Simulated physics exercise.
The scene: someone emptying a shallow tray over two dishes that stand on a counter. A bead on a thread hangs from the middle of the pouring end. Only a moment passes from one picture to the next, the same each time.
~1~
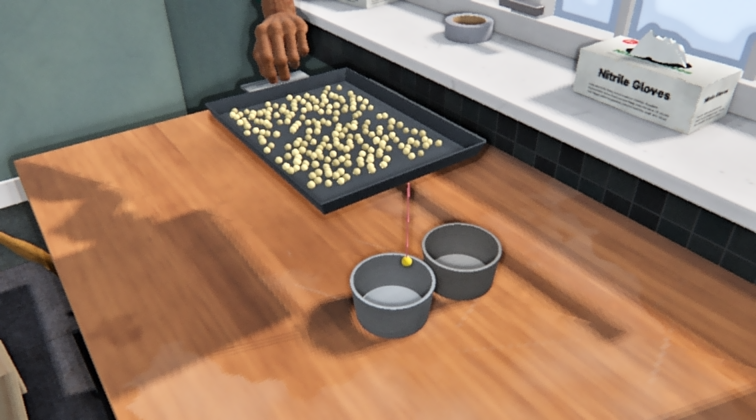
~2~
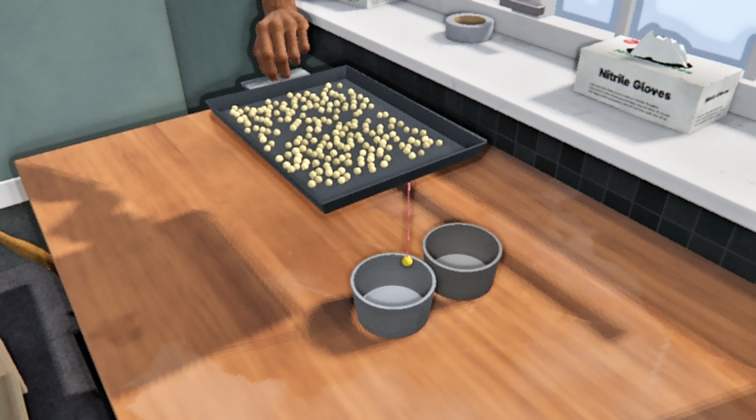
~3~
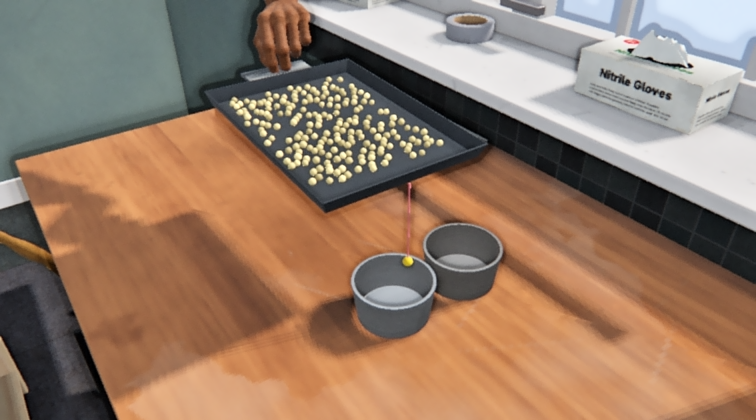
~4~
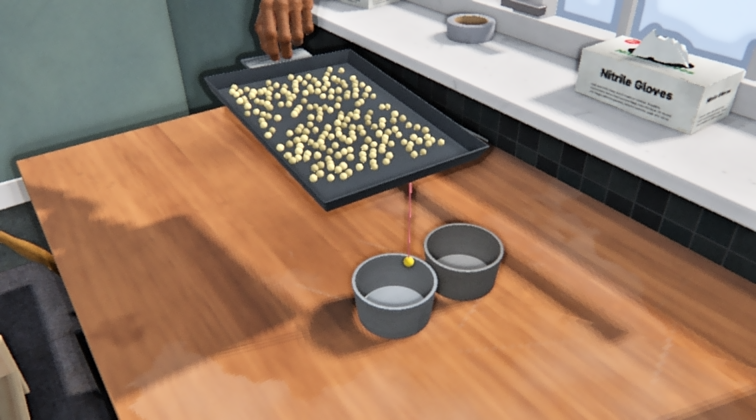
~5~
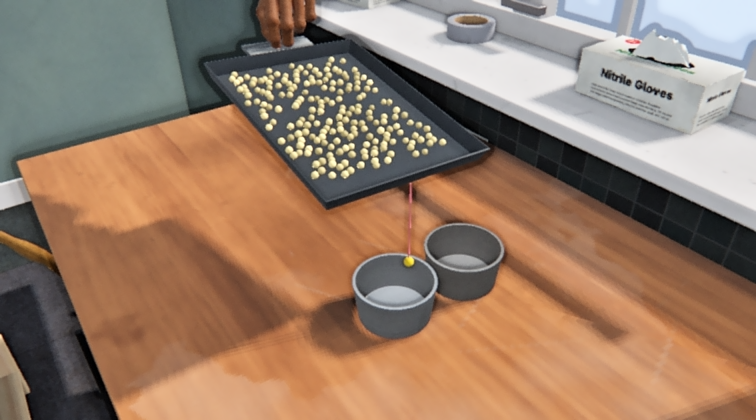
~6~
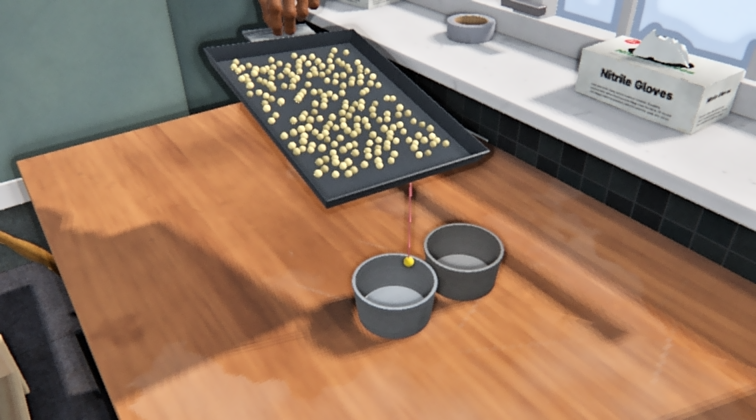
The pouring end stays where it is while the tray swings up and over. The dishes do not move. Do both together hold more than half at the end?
They take the larger part between them.
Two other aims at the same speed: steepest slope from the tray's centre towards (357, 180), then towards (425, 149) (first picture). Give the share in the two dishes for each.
Near 10 % and 90 %.
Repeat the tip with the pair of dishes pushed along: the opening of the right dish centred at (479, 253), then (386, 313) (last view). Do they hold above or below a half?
In turn: Over half; under half.
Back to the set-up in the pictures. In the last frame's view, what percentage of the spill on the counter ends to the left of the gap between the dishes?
Some 10 per cent.
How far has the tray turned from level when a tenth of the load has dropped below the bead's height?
Around 55° of tilt.
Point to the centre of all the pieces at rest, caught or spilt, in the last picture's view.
Roughly at (466, 279).
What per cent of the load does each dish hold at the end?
Left dish near 0 in a hundred; right dish near 70.
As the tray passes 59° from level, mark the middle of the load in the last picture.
At about (448, 167).
Soon after the last picture, tray tipped steeply; most on the tray; a small part in the right dish; a small part outside both; a small part in the air.
A little later, tray tipped right over; a stray few on the tray; a stray few in the left dish; about two thirds in the right dish; about a quarter outside both; a small part in the air.
Later still, tray tipped past a quarter turn; a stray few in the left dish; about two thirds in the right dish; about a quarter outside both.
By the end, tray tipped past a quarter turn; a stray few in the left dish; about two thirds in the right dish; about a quarter outside both.
